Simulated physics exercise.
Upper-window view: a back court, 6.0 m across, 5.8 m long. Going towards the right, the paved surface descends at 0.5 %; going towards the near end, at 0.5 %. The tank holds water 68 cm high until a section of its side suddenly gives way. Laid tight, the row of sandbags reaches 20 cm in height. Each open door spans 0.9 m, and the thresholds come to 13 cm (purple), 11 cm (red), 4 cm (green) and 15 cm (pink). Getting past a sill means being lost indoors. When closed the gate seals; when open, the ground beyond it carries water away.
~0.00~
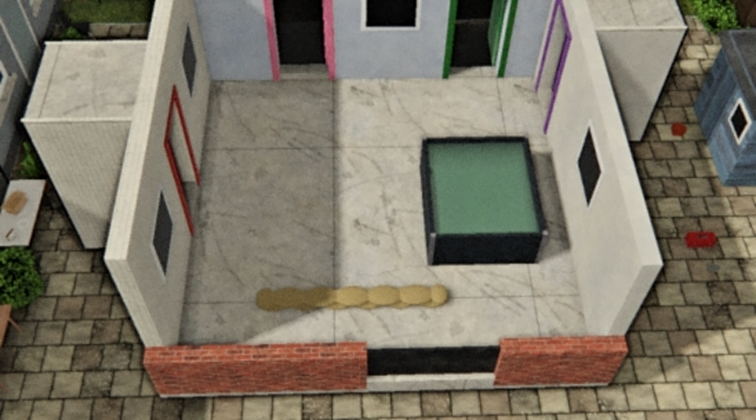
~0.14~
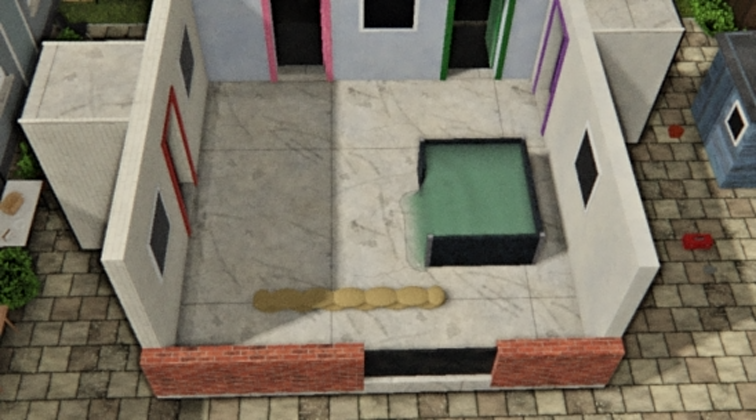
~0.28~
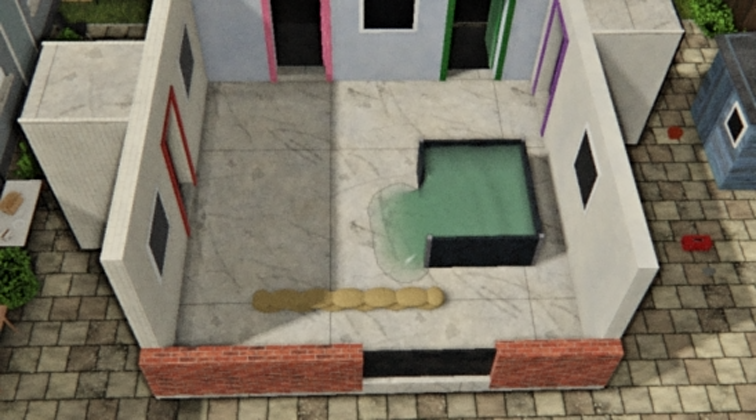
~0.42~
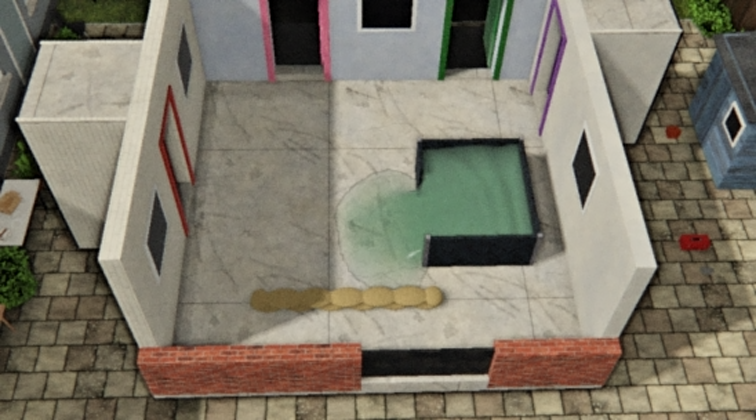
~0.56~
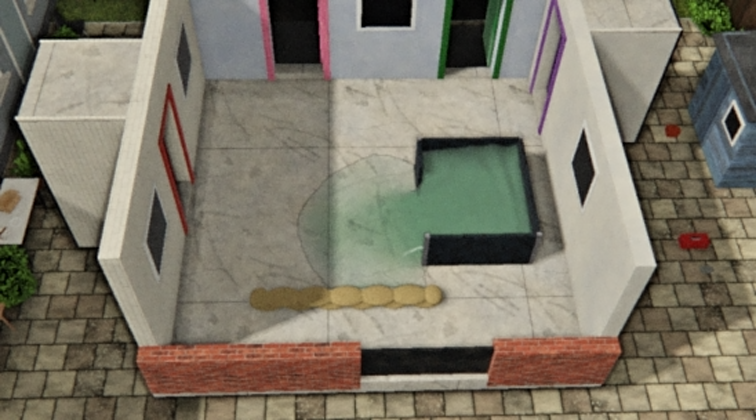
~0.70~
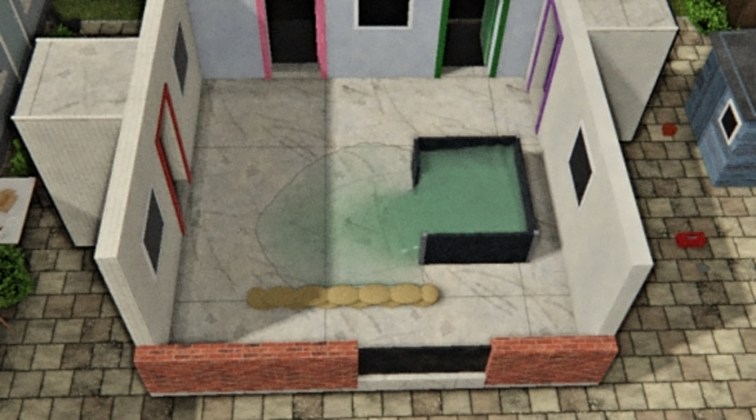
Green-tinted water poured from an opening in the left side of a dark-walled tank and spread leftward in a widening, rounded sheet across the pale courtyard floor, behind a row of tan sandbags.
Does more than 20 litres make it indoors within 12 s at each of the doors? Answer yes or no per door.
Purple door, no; red door, yes; green door, yes; pink door, no.
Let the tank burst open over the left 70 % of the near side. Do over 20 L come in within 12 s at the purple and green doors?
With respect to that limit, purple ends up inside it, green ends up outside it.
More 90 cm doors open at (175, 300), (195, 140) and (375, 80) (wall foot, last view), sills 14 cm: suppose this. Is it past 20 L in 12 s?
Door 1: Higher; door 2: Lower; door 3: Lower.
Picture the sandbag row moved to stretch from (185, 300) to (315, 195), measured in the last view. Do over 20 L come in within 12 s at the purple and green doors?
Result: Purple door inside the limit; green door beyond the limit.
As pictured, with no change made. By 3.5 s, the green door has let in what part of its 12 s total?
Around 0 percent.
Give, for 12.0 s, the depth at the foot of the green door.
Looks like about 9.5 cm at that spot.
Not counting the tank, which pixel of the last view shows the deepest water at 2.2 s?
Position: About (180, 261).
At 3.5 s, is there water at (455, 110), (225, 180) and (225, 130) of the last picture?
Going in order, clear, then covered, then covered.
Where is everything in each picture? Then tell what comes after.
The first picture shows the tank at (481, 187) is whole and still, 68 cm deep.
In the second picture, the front is at (411, 195), 0.7 m from the gap at (427, 222); 0.3 m2 of floor is under water; 68 cm left at the back of the tank.
In the third picture, the front is at (385, 193), 1.0 m from the gap at (426, 223); 1.1 m2 of floor is under water; 67 cm left at the back of the tank.
In the fourth picture, water pours out at (424, 223) and has run 1.4 m, to (340, 216); typically 8 cm deep outside, 62 cm at the tank's back.
In the fifth picture, water pours out at (424, 222) and has run 1.9 m, to (306, 213); typically 7 cm deep outside, 59 cm at the tank's back.
In the sixth picture, water pours out at (421, 221) and has run 2.5 m, to (265, 218); typically 6 cm deep outside, 57 cm at the tank's back.
After 1.4 s water covers 35 % of the floor and is deepest (34 cm) near (177, 281); purple door not reached, red door 18 cm at the sill, 5 L in, green door not reached, pink door not reached.
After 2.2 s water covers 40 % of the floor and is deepest (38 cm) near (180, 261); purple door not reached, red door 26 cm at the sill, 54 L in, green door not reached, pink door not reached.
After 3.5 s water covers 55 % of the floor and is deepest (24 cm) near (168, 357); purple door not reached, red door 17 cm at the sill, 106 L in, green door not reached, pink door 5 cm at the sill, 0 L in.
After 7.0 s water covers 95 % of the floor and is deepest (14 cm) near (572, 360); purple door 9 cm at the sill, 0 L in, red door 6 cm at the sill, 123 L in, green door 3 cm at the sill, 0 L in, pink door 7 cm at the sill, 1 L in.
After 12.0 s water covers 95 % of the floor and is deepest (12 cm) near (535, 361); purple door 10 cm at the sill, 0 L in, red door 4 cm at the sill, 123 L in, green door 9 cm at the sill, 35 L in, pink door 3 cm at the sill, 1 L in.
